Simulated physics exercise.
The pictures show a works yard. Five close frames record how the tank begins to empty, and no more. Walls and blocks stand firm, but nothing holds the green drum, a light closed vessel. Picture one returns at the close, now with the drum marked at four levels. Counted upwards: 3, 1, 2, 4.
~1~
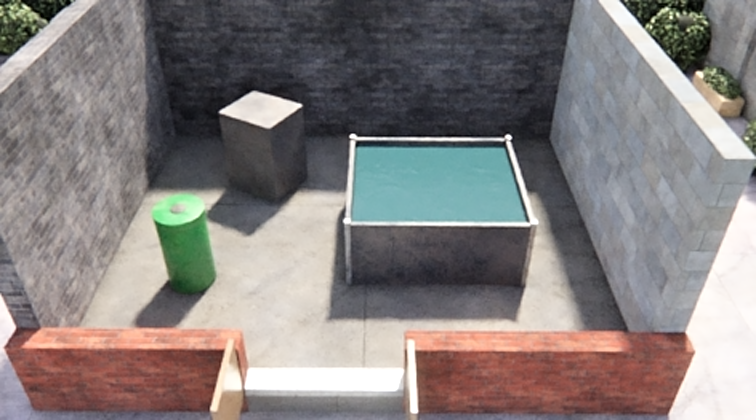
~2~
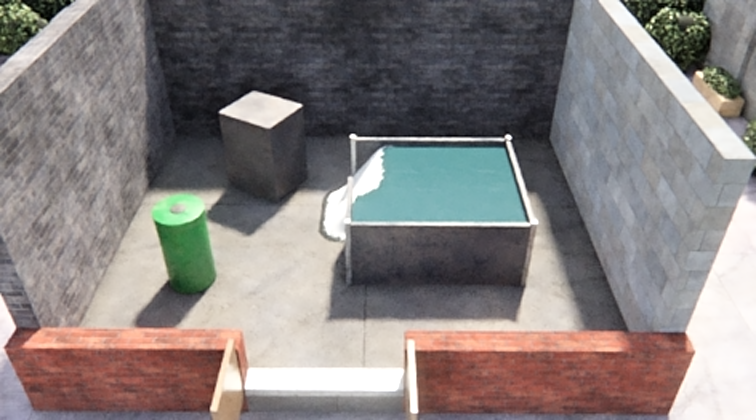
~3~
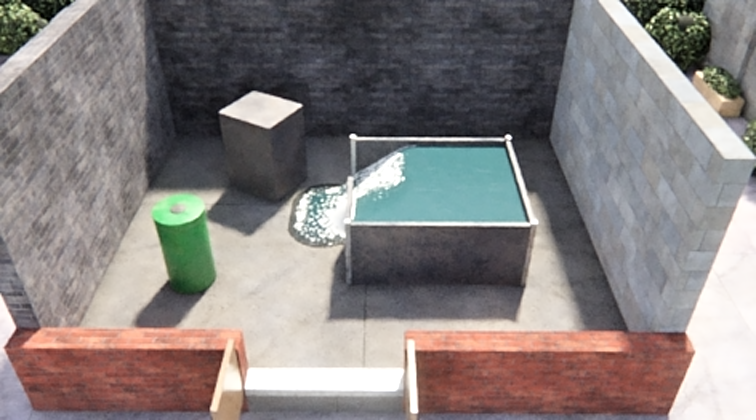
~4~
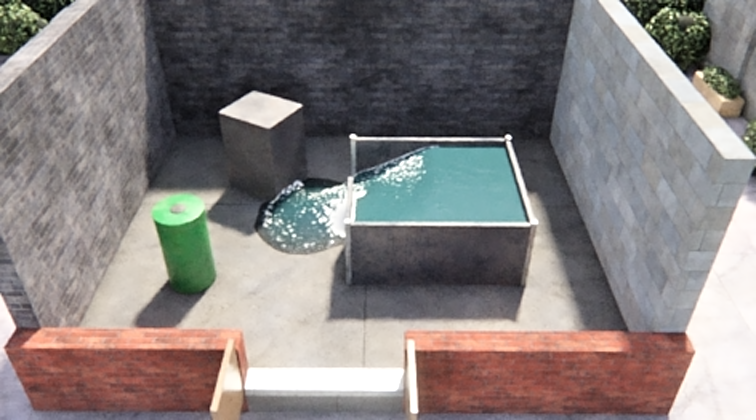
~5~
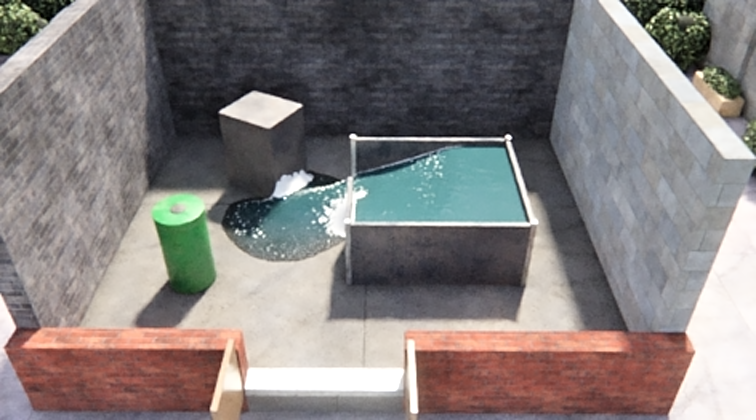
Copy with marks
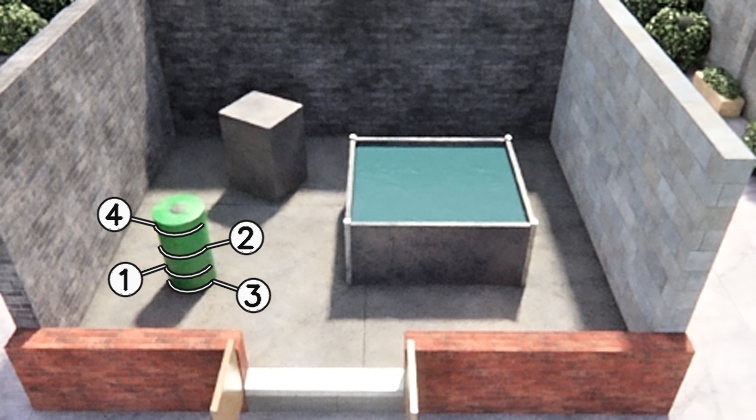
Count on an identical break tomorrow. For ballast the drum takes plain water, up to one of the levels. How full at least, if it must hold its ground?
Go for 2.
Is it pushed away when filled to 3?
Yes.
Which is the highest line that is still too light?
It is 1.
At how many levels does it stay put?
Two.
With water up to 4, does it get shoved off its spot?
No, that is safe.
In white, 1 at (183, 276); 2 at (179, 257); 3 at (187, 291); 4 at (174, 235); from the bottom up 3, 1, 2, 4.
Choosing 1, it is pushed about half its own width away.
Choosing 2, it does not move.
Choosing 3, it is pushed about 7 times its own width away.
Choosing 4, it does not move.
